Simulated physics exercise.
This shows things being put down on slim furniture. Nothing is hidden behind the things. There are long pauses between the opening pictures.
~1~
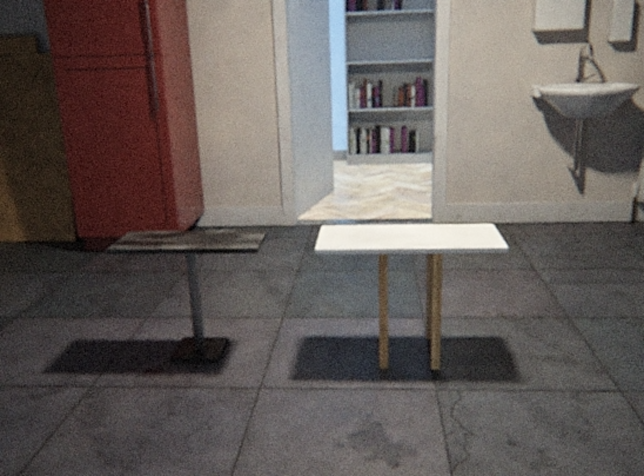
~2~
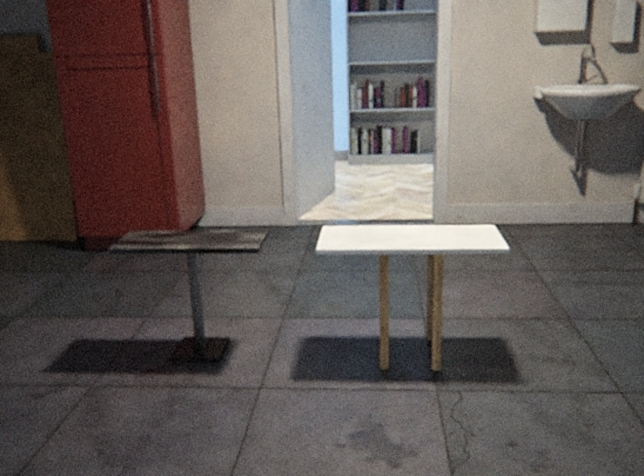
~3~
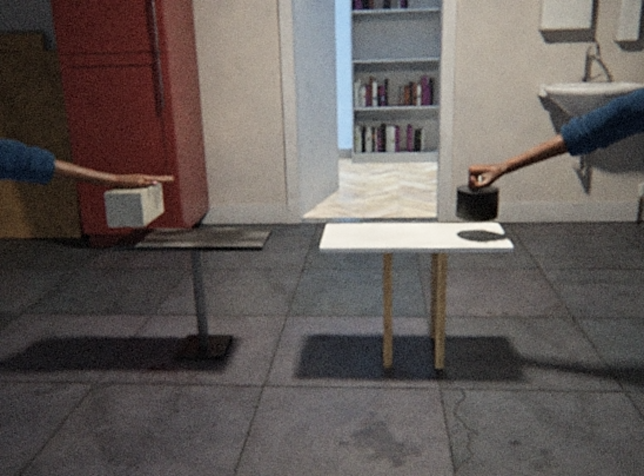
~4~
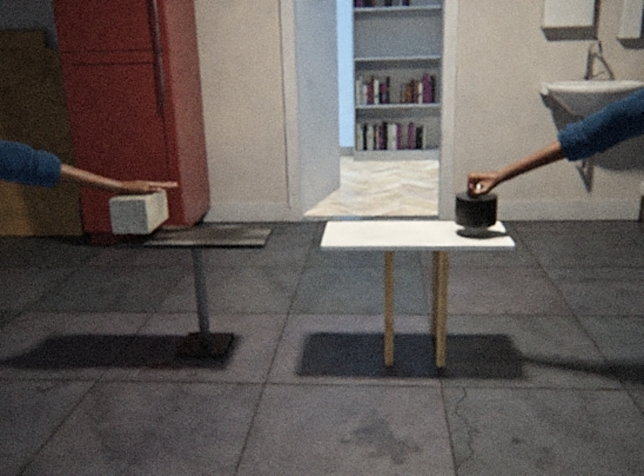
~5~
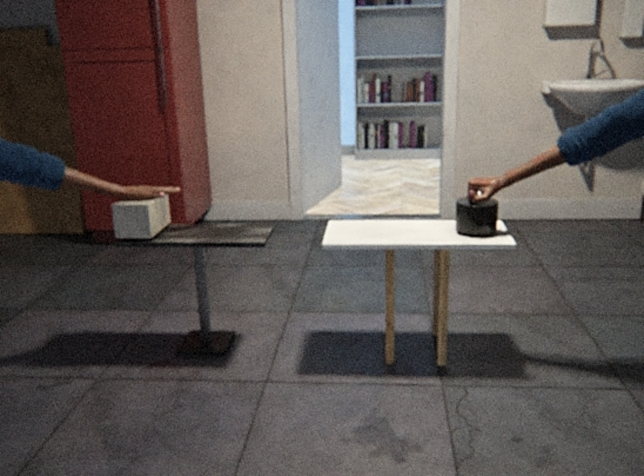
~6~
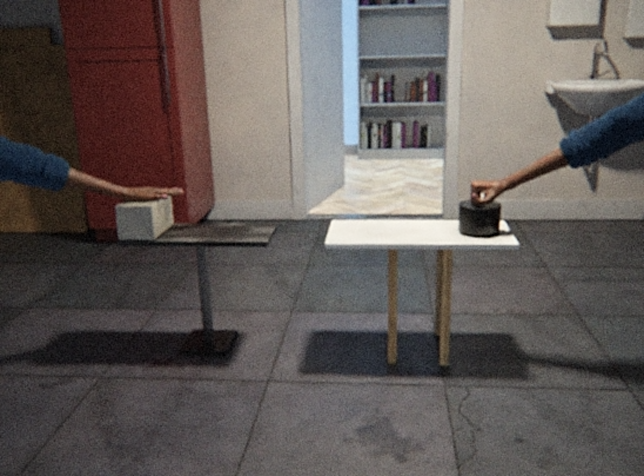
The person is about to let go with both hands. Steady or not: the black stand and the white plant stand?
In the end the black stand overbalances, the white plant stand overbalances.
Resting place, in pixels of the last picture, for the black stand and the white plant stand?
Near (87, 281) and (543, 276).
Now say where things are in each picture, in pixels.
Black stand (190, 242); white plant stand (408, 239), in the first picture.
White plant stand (410, 239), in the second picture.
Still on the way; black stand (195, 239); left slab (135, 203), in the third picture.
Still on the way; white plant stand (415, 236); right weight (476, 209), in the fourth picture.
Still on the way; black stand (197, 235); left slab (142, 214), in the fifth picture.
In place, still held; black stand (200, 235); white plant stand (419, 234); right weight (479, 218), in the sixth picture.
Then, 0.52 s past the last view, black stand leaning 25° off how it started near (149, 235); white plant stand leaning 26° off how it started near (478, 234).
Then, 0.74 s past the last view, black stand leaning 69° off how it started near (85, 282); white plant stand leaning 67° off how it started near (550, 272).
Finally, the black stand tips up, near (87, 282); the white plant stand tips up, near (543, 276).
